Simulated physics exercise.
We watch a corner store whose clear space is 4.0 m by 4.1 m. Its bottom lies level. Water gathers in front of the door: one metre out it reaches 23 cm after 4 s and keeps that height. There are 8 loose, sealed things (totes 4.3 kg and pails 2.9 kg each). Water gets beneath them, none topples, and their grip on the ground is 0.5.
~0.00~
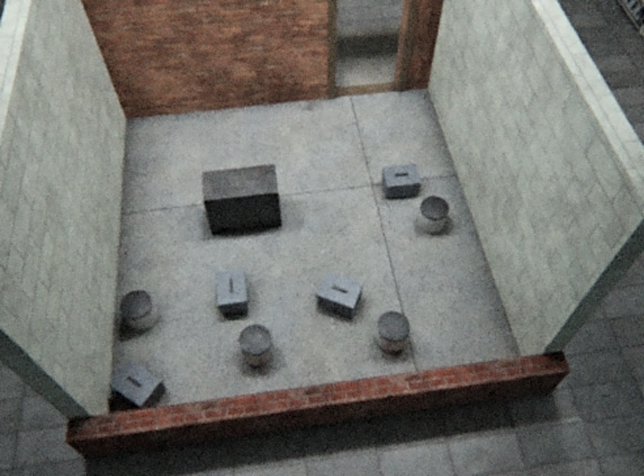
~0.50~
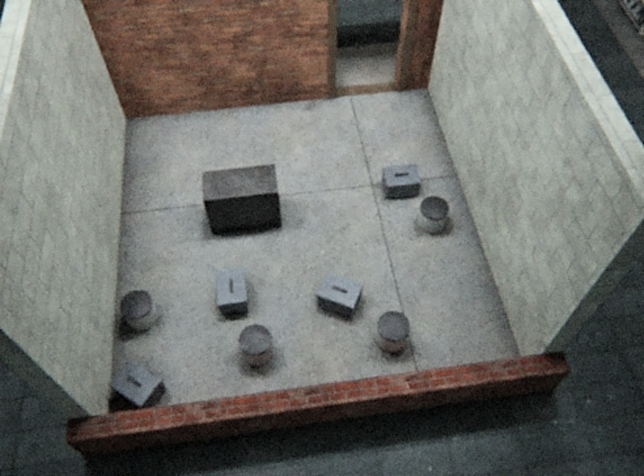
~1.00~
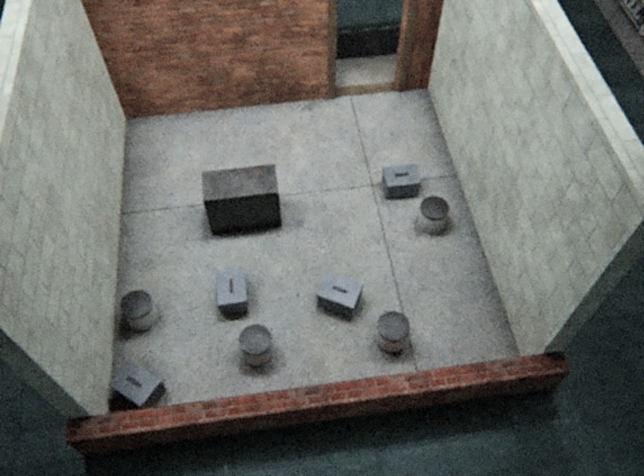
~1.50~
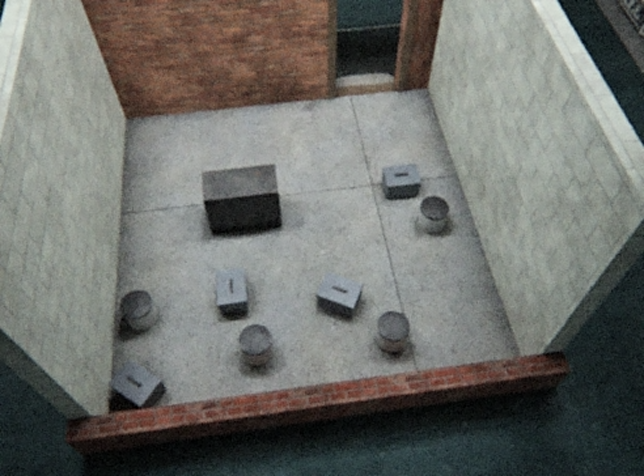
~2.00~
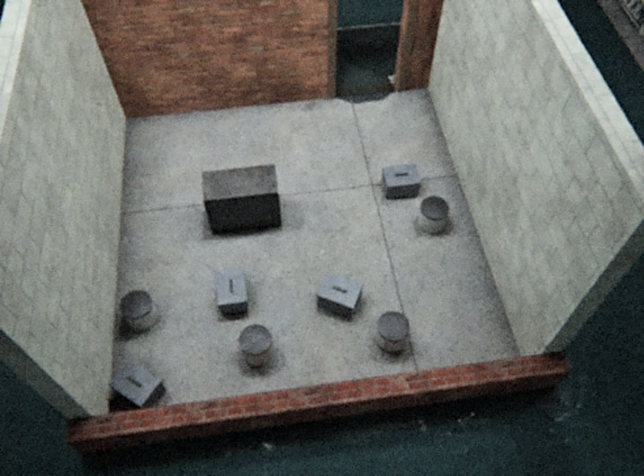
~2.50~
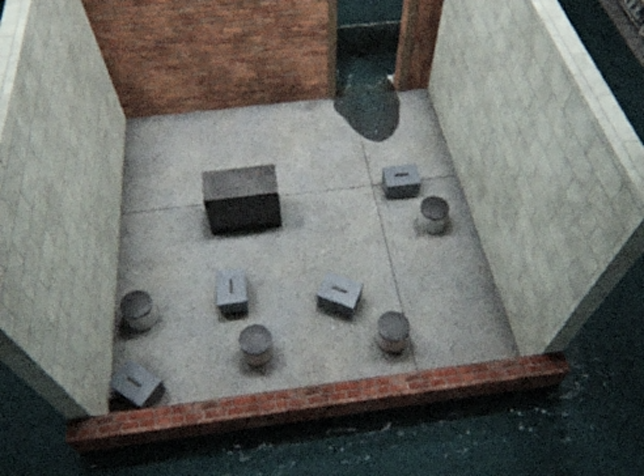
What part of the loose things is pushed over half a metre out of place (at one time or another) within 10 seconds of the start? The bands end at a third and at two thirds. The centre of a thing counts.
That comes to two thirds or above.
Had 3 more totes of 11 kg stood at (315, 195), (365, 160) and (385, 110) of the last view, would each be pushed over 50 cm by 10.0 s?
In that order: Under, over, more.
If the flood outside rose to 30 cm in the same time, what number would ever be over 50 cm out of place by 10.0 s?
Then 8.
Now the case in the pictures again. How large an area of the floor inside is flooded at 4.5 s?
Some 6.0 m2.
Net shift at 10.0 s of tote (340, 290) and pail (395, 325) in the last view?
In that order: 200 cm, 250 cm.
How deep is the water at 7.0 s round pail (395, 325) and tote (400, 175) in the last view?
About 12 and 9 cm.
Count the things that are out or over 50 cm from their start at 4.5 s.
0 of them.
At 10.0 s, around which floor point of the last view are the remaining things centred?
Near (176, 312).
After 3.5 s 0 of 8 are over 50 cm from their spots; 0 afloat.
After 4.5 s 0 of 8 are over 50 cm from their spots; 0 afloat.
After 7.0 s 3 of 8 are over 50 cm from their spots; 4 afloat.
After 10.0 s 7 of 8 are over 50 cm from their spots, and 7 have been at some point; 8 afloat.
